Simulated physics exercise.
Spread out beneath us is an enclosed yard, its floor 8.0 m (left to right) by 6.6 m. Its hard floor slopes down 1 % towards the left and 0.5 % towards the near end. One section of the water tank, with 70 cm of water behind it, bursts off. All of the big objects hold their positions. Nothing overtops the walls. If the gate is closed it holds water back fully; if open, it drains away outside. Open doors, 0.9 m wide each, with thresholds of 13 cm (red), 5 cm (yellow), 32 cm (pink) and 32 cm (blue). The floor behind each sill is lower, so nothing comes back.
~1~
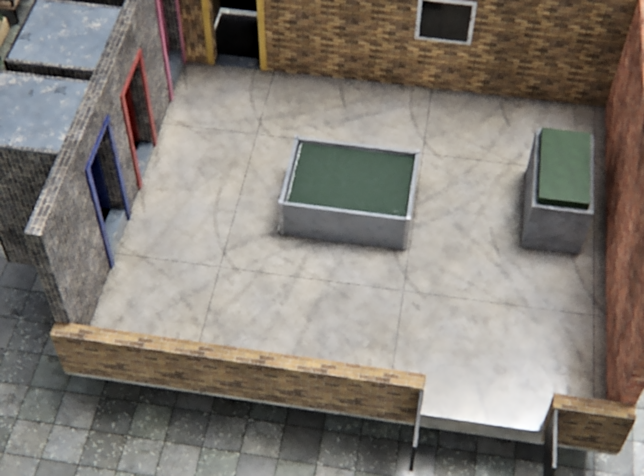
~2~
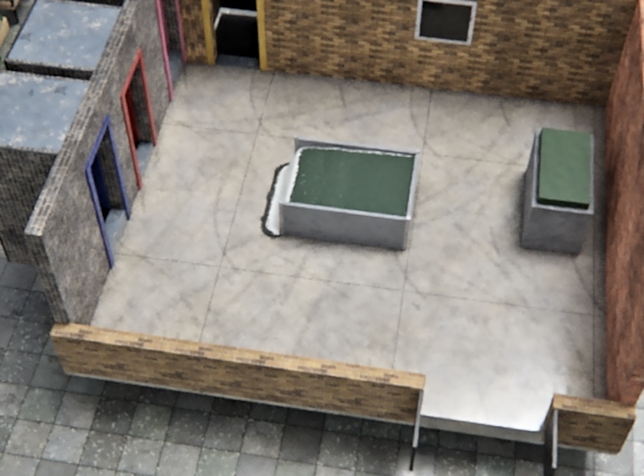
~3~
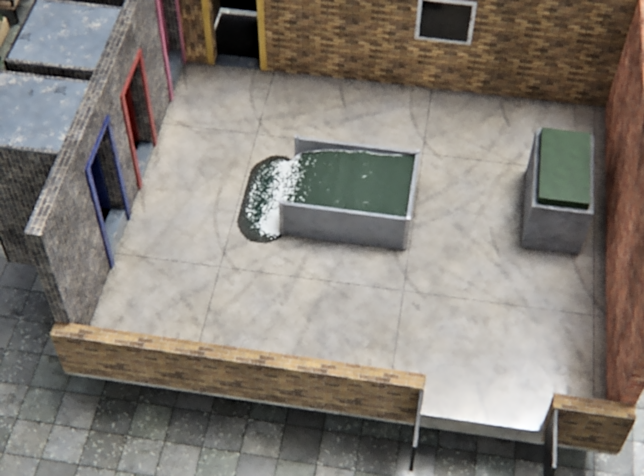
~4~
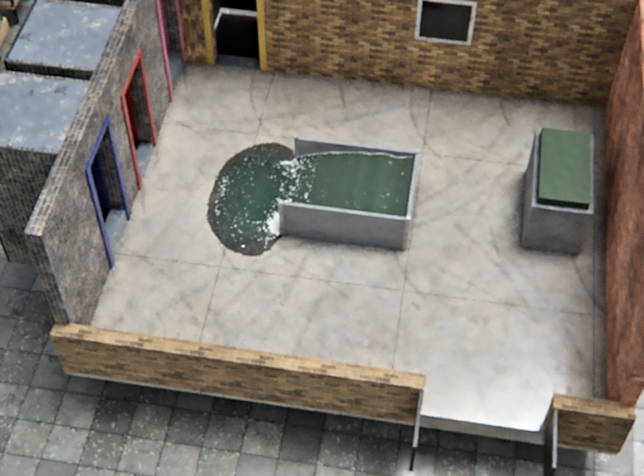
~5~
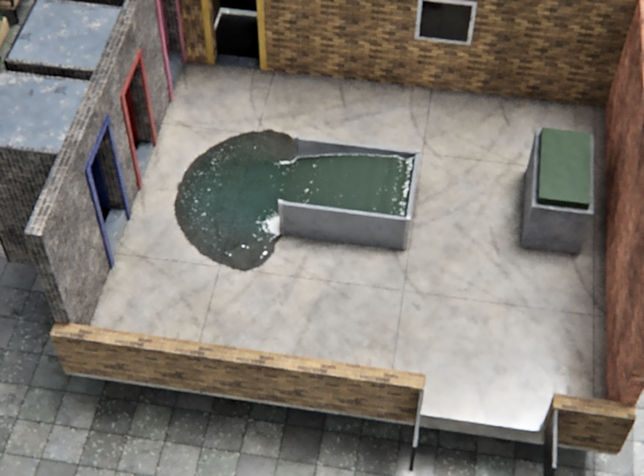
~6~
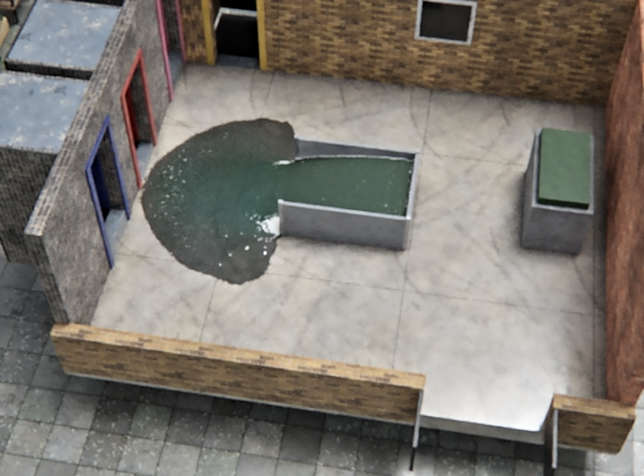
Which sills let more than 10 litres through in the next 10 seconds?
My prediction: Red door: Past the limit; yellow door: Past the limit; pink door: Within the limit; blue door: Within the limit.
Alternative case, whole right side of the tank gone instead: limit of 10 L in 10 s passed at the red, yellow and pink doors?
So red stays lower, yellow stays lower, pink stays lower.
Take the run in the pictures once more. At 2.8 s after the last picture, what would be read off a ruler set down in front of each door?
Depth readings (cm): Red = 18; yellow = 13; pink = 18; blue = 15.
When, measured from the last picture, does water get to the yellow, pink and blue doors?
So yellow at 1.5 s, pink at 0.8 s, and blue at 0.2 s.
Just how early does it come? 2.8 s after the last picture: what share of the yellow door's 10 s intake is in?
25 percent or so by then.
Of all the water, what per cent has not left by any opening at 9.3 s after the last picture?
Close to 82 in a hundred remains.
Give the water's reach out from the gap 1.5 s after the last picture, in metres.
Around 4.4 metres.
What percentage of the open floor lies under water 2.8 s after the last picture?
I'd say around 35 % is wet.
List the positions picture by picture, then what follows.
In the first frame, still water, 70 cm deep, in the water tank at (351, 180).
In the second frame, water pours out at (291, 189) and has run 0.8 m, to (276, 235); typically 9 cm deep outside, 70 cm at the water tank's back.
In the third frame, the front is at (251, 235), 1.0 m from the gap at (291, 191); 1.1 m2 of floor is under water; 70 cm left at the back of the water tank.
In the fourth frame, the front is at (217, 227), 1.4 m from the gap at (291, 193); 2.4 m2 of floor is under water; 67 cm left at the back of the water tank.
In the fifth frame, water pours out at (291, 193) and has run 1.9 m, to (180, 206); typically 7 cm deep outside, 60 cm at the water tank's back.
In the sixth frame, the front is at (147, 199), 2.5 m from the gap at (291, 193); 6.0 m2 of floor is under water; 60 cm left at the back of the water tank.
Then, 0.7 s after the last picture water covers 20 % of the floor and is deepest (34 cm) near (144, 177); red door 28 cm at the sill, 56 L in, yellow door not reached, pink door not reached, blue door 24 cm at the sill, 0 L in.
Then, 1.5 s after the last picture water covers 25 % of the floor and is deepest (36 cm) near (82, 352); red door 31 cm at the sill, 153 L in, yellow door 5 cm at the sill, 0 L in, pink door 15 cm at the sill, 0 L in, blue door 26 cm at the sill, 0 L in.
Then, 2.8 s after the last picture water covers 35 % of the floor and is deepest (26 cm) near (82, 352); red door 18 cm at the sill, 228 L in, yellow door 13 cm at the sill, 23 L in, pink door 18 cm at the sill, 0 L in, blue door 15 cm at the sill, 0 L in.
Then, 5.3 s after the last picture water covers 75 % of the floor and is deepest (13 cm) near (82, 352); red door 8 cm at the sill, 238 L in, yellow door 9 cm at the sill, 78 L in, pink door 10 cm at the sill, 0 L in, blue door 7 cm at the sill, 0 L in.
Then, 9.3 s after the last picture water covers 95 % of the floor and is deepest (8 cm) near (82, 352); red door 6 cm at the sill, 238 L in, yellow door 4 cm at the sill, 88 L in, pink door 5 cm at the sill, 0 L in, blue door 6 cm at the sill, 0 L in.
